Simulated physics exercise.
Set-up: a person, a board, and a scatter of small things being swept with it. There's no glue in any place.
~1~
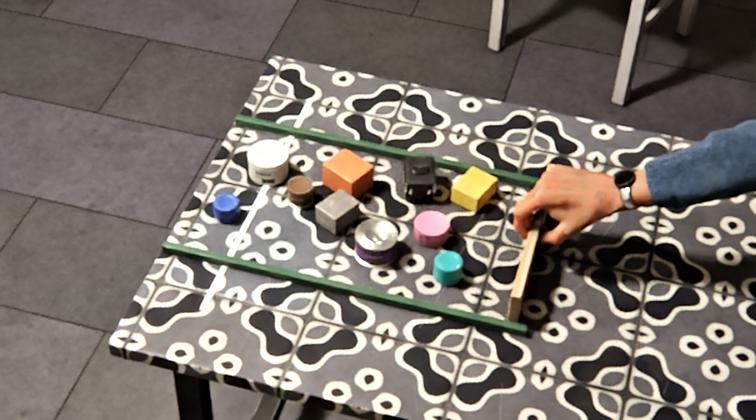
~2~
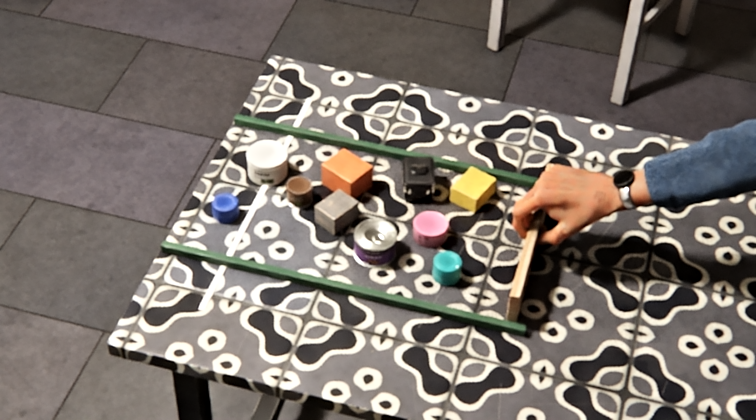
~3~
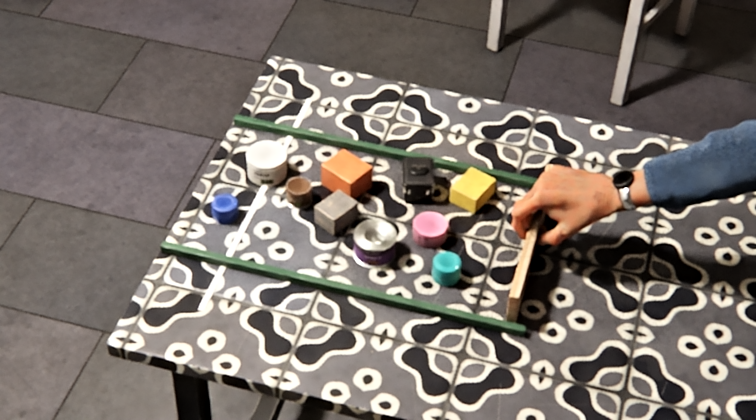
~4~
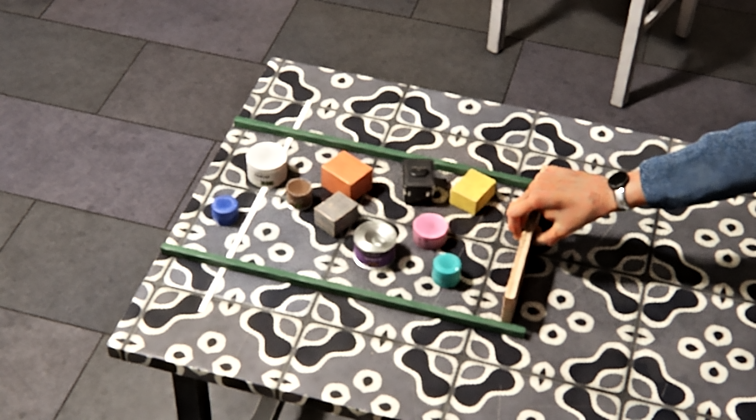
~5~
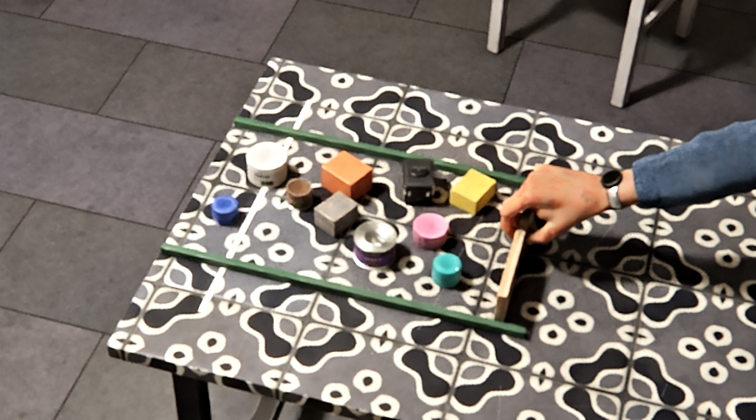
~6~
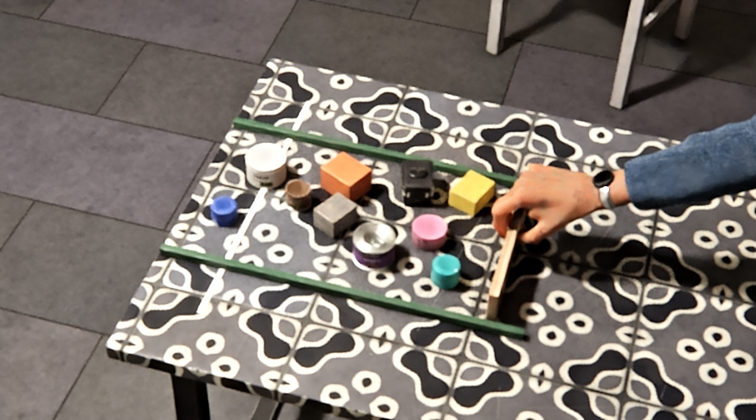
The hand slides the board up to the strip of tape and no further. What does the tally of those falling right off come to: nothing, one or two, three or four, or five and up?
It comes to three or four.
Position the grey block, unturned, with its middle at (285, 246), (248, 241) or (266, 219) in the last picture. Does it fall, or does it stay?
Results in order - still up; still up; still up.
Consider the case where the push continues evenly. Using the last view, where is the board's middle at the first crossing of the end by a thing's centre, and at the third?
It sits near (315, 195), and then near (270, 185).
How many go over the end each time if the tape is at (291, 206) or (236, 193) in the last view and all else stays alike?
The counts would come to 1 and 6.
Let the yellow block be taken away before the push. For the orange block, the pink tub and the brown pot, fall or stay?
Orange block: Still there; pink tub: Still there; brown pot: Over the edge.
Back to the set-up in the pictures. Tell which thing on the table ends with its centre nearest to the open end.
Blue lid.
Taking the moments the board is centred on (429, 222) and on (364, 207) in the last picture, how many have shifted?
The count is 5 at the first point and 9 at the second.
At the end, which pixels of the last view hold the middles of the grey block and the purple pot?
Going in order, first (220, 173) and next (229, 205).
A little later, none off yet; blue lid at rest near (224, 212); white tub at rest near (266, 166); brown pot at rest near (298, 196).
Next, none off yet; blue lid at rest near (224, 212); white tub shifted about its own width near (233, 159); brown pot shifted well along near (258, 185).
When it is over, the number that fall off is three or four; down, orange block, brown pot and white tub.
